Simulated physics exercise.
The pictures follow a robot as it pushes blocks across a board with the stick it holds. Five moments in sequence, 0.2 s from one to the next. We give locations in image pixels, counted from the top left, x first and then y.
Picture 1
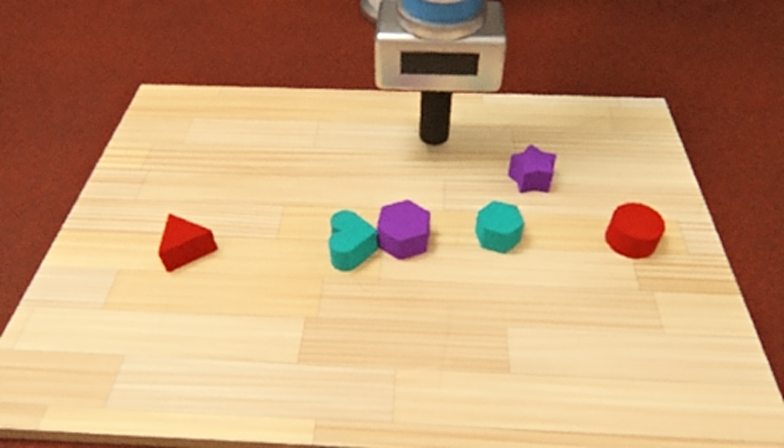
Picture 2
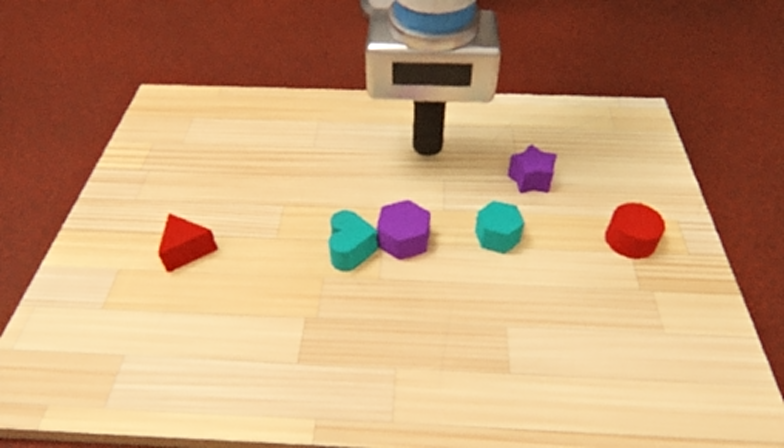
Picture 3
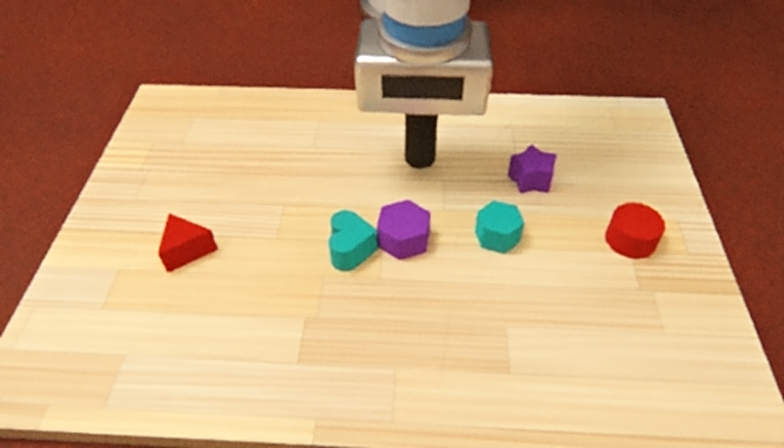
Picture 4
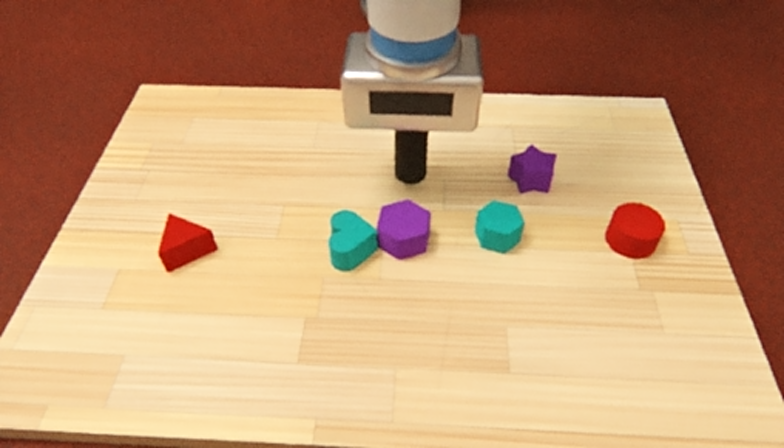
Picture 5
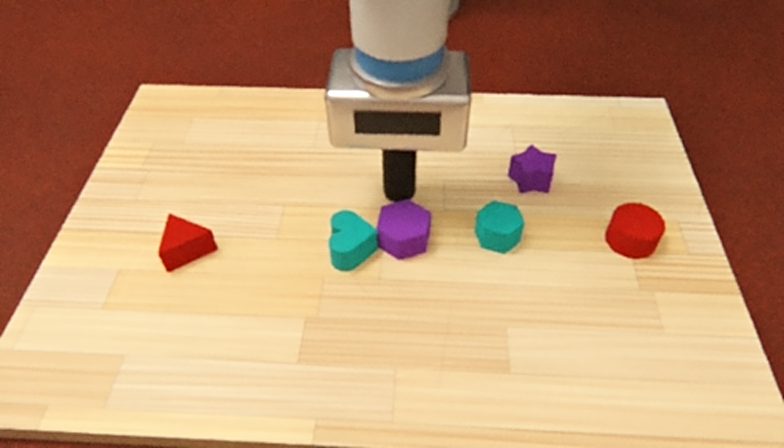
A robotic arm with a black stick moved forward and slightly left over a wooden board, drawing close behind the purple hexagonal block, while the red, turquoise and purple blocks all stayed still.
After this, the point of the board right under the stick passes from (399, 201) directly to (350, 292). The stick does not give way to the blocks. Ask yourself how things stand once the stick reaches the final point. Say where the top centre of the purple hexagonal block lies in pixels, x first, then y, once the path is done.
It is going to be at (409, 253).
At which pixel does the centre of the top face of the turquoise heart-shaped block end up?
That would be at about pixel (314, 252).
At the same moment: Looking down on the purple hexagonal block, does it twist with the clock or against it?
Answer: Against the clock.
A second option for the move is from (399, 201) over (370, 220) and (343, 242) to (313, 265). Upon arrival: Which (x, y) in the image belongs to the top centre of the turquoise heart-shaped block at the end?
My best guess is (323, 276).
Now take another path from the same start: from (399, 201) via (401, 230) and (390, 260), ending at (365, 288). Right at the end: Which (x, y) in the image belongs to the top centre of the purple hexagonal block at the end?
The spot you're after is about (405, 288) in the image.
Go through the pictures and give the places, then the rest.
The first frame shows lower end of the stick (434, 136), tops of blocks, turquoise heart-shaped block (349, 229), purple hexagonal block (404, 219).
The second frame shows stick (428, 146), blocks as before.
The third frame shows stick (420, 158), blocks as before.
The fourth frame shows stick (411, 173), blocks as before.
The fifth frame shows stick (399, 191), turquoise heart-shaped block (349, 229), purple hexagonal block (404, 219).
What follows on the original path. One third of the way, stick (384, 220); purple hexagonal block (405, 239), turned 20° anticlockwise.
Two thirds of the way, stick (367, 251); turquoise heart-shaped block (326, 247), turned 40° clockwise; purple hexagonal block (409, 252), turned 45° anticlockwise.
At the end, stick (349, 283); turquoise heart-shaped block (314, 252), turned 60° clockwise; purple hexagonal block (409, 253), turned 45° anticlockwise.
